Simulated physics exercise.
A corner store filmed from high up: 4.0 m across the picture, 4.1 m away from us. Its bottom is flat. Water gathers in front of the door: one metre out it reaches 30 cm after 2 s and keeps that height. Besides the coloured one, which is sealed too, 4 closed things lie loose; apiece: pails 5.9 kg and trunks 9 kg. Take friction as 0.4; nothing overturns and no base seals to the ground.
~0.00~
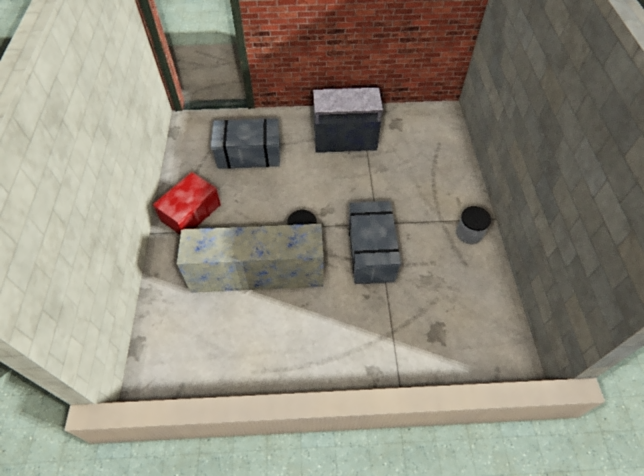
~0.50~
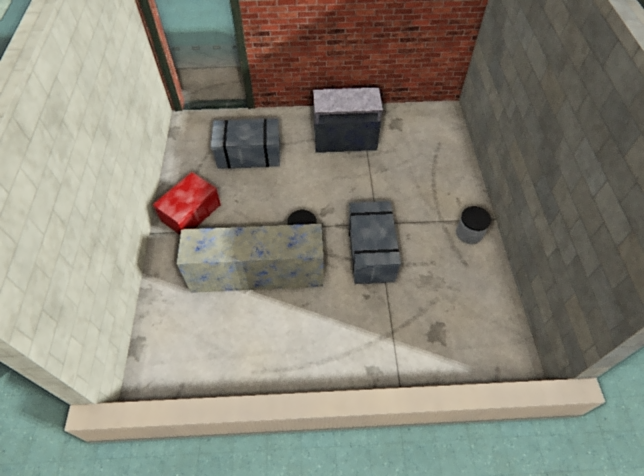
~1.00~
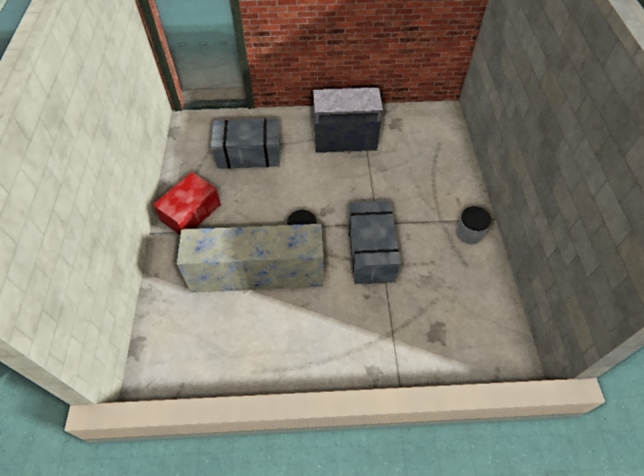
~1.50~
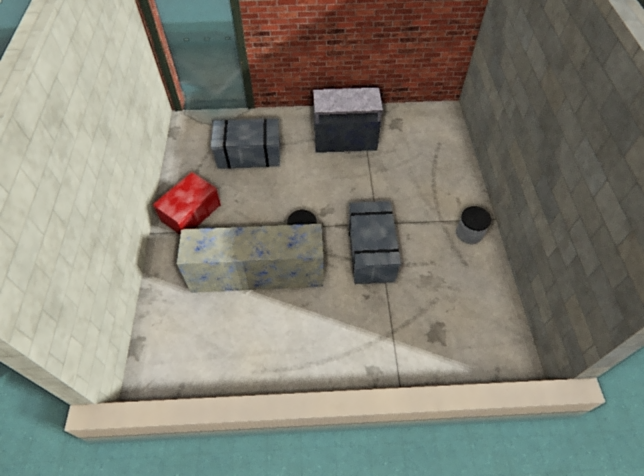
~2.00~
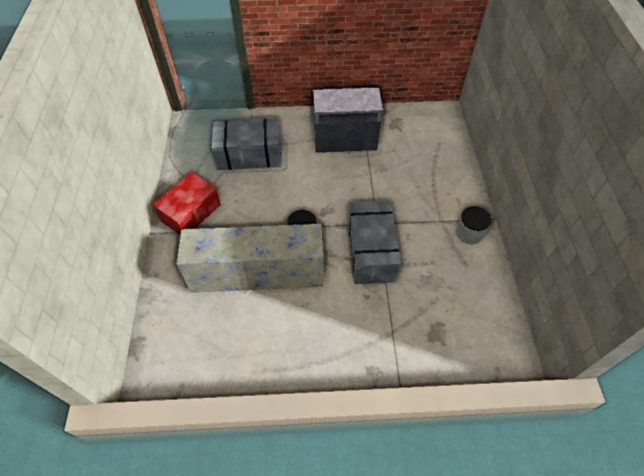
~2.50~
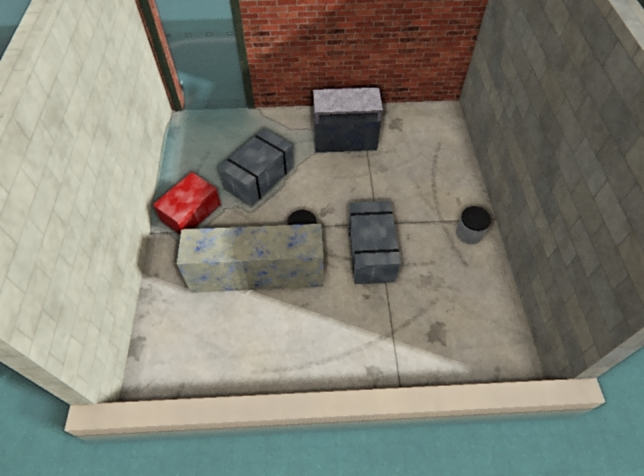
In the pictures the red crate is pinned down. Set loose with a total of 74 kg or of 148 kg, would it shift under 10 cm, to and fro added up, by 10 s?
For it, only the higher weight holds it.
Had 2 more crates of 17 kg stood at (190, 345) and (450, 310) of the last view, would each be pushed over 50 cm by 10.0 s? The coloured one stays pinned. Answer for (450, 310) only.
Answer: Past it.
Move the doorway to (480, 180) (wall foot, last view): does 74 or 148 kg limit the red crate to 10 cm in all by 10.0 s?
In that case the smaller load will do.
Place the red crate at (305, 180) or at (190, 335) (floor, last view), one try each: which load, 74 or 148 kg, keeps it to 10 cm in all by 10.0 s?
In that order: Either load holds; either load holds.
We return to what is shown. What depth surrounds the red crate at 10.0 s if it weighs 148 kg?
Roughly 15 cm.
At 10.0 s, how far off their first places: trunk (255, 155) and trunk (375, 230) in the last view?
In that order: 200 cm, 60 cm.
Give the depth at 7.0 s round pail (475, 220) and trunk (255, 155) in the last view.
Roughly 13 and 6 cm.
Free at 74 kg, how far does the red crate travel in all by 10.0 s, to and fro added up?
About 30 cm.
After 3.5 s the red crate would be 19 cm from its start with 74 kg and 0 cm from its start with 148 kg; 14 cm of water round it then.
After 4.5 s the red crate would be 29 cm from its start with 74 kg and 0 cm from its start with 148 kg; 12 cm of water round it then.
After 7.0 s the red crate would be 29 cm from its start with 74 kg and 0 cm from its start with 148 kg; 13 cm of water round it then.
After 10.0 s the red crate would be 29 cm from its start with 74 kg and 0 cm from its start with 148 kg; 15 cm of water round it then.
